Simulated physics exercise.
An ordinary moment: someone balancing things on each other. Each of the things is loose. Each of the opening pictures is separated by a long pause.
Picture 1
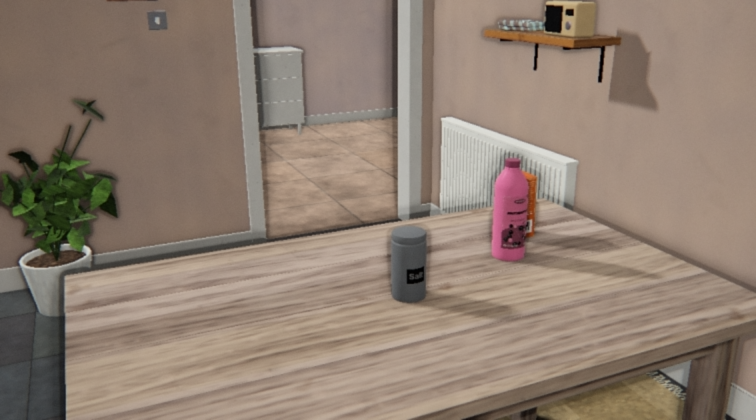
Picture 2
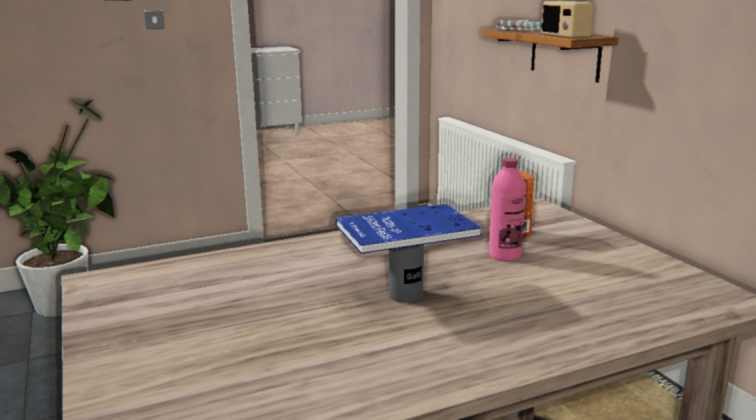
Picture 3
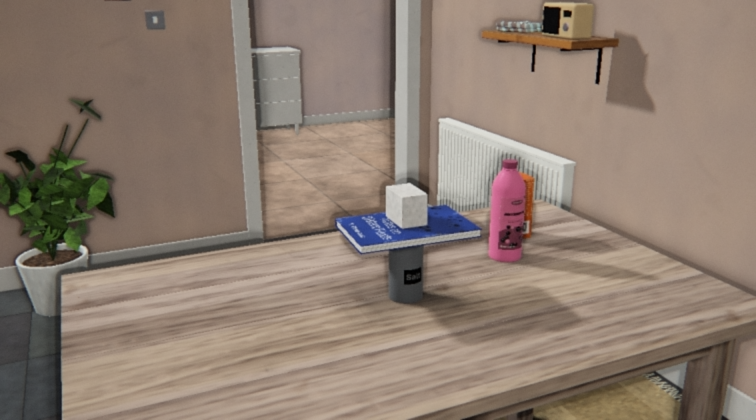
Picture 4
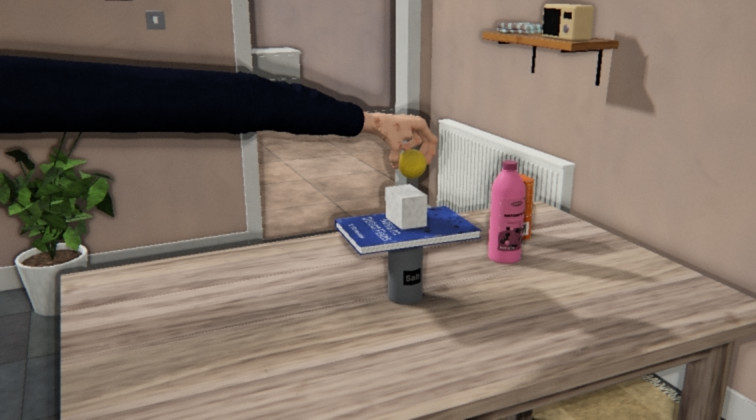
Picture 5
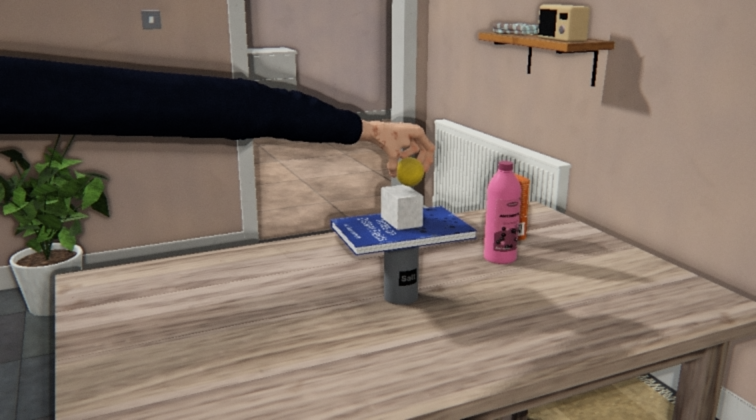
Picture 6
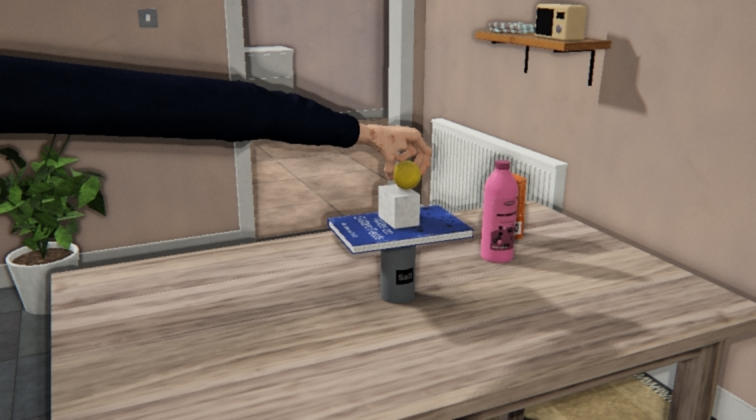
A hand lowers a yellow lemon onto a white block atop a blue book and grey jar.
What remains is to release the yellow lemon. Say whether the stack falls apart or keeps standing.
The stack keeps standing.
Then, 0.20 s later than the last frame, all is still.
Then, 0.50 s later than the last frame, yellow lemon resting near (407, 176).
When it is over, all 6 as before. End places, in pixels of the last picture, yellow lemon near (407, 176). The pile stays up.
